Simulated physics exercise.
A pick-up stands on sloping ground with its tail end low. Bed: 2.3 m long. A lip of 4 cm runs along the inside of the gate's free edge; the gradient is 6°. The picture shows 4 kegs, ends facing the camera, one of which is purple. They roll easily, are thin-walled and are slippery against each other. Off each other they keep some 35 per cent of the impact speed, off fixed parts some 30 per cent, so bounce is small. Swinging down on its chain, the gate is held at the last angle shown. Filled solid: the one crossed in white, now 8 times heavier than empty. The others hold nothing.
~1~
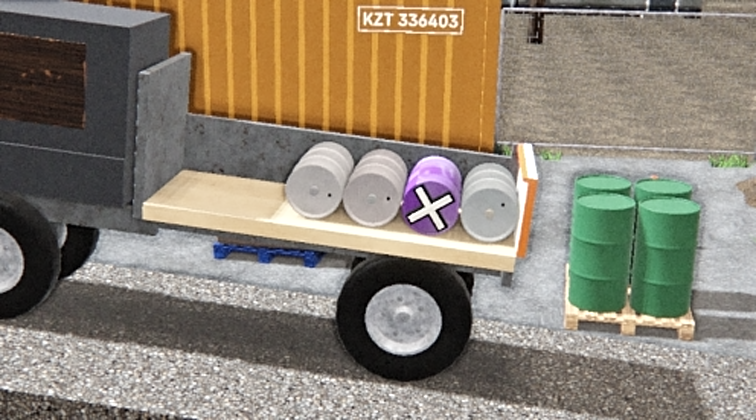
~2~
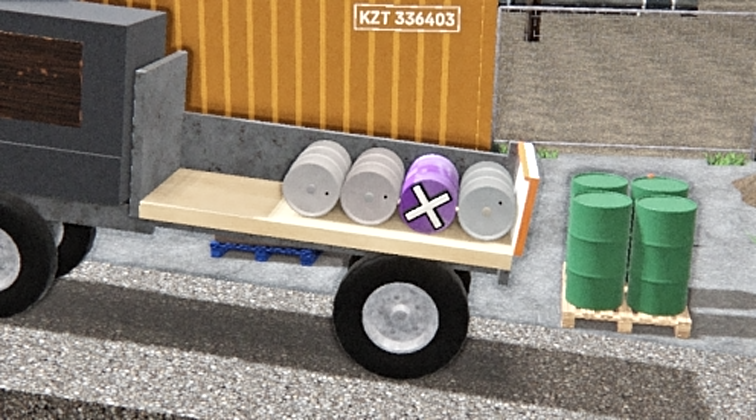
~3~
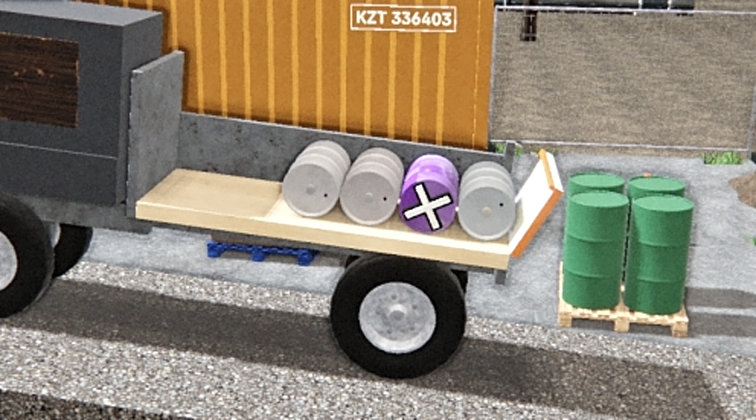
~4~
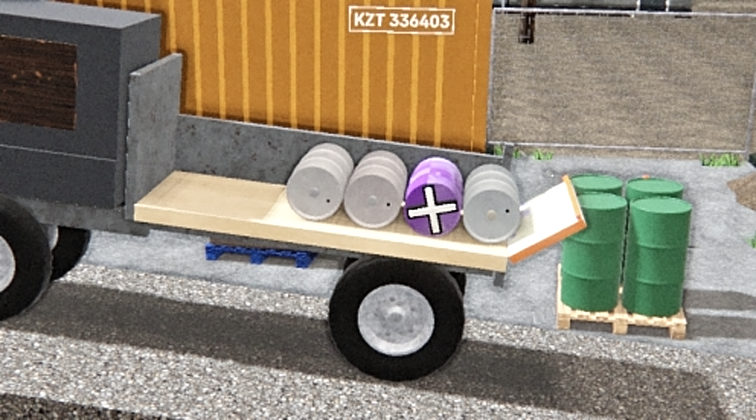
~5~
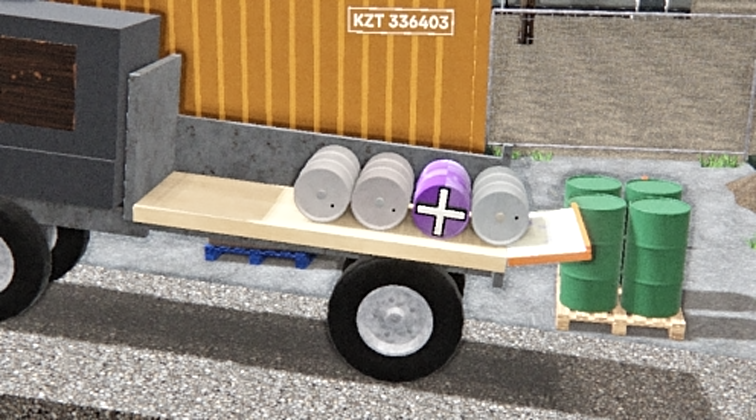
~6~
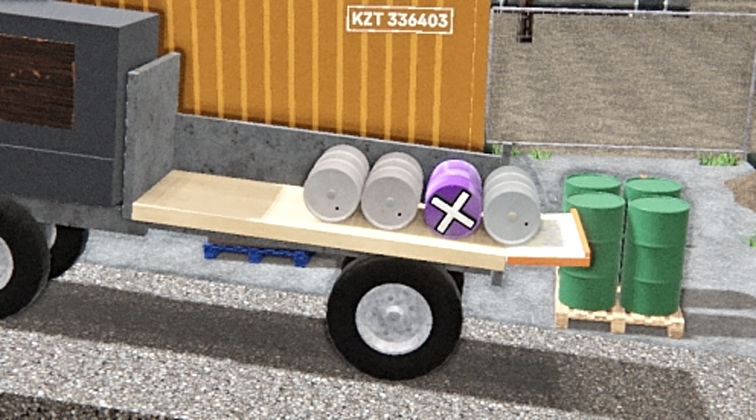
On a roadside beside an orange container, a flatbed truck's tailgate swung down until nearly level, and the row of gray barrels and one purple barrel marked with a white cross rolled slightly right.
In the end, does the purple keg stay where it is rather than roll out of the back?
Yes, it stays.
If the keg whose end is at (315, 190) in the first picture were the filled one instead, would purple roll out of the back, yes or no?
Then purple yes.
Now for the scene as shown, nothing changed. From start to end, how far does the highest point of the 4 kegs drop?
It sits roughly 10 cm lower at the end.
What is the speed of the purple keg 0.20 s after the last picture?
Speed: Around 0.5 m/s.
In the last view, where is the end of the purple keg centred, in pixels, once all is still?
In the last picture it sits near (555, 220).
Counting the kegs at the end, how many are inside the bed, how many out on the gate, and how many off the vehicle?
Respectively 2, 1, 1.
Then, 0.20 s after the last picture, purple is on the bed, 25 cm short of the hinge, rolling right; 0 gone off the back.
Then, 0.40 s after the last picture, purple is on the bed, 15 cm short of the hinge, rolling right; 0 gone off the back.
Then, 1.60 s after the last picture, purple is on the gate, 35 cm past the hinge, rolling left; 1 gone off the back.
At rest (3.70 s after the last picture), purple is on the gate, 25 cm past the hinge; 1 gone off the back.
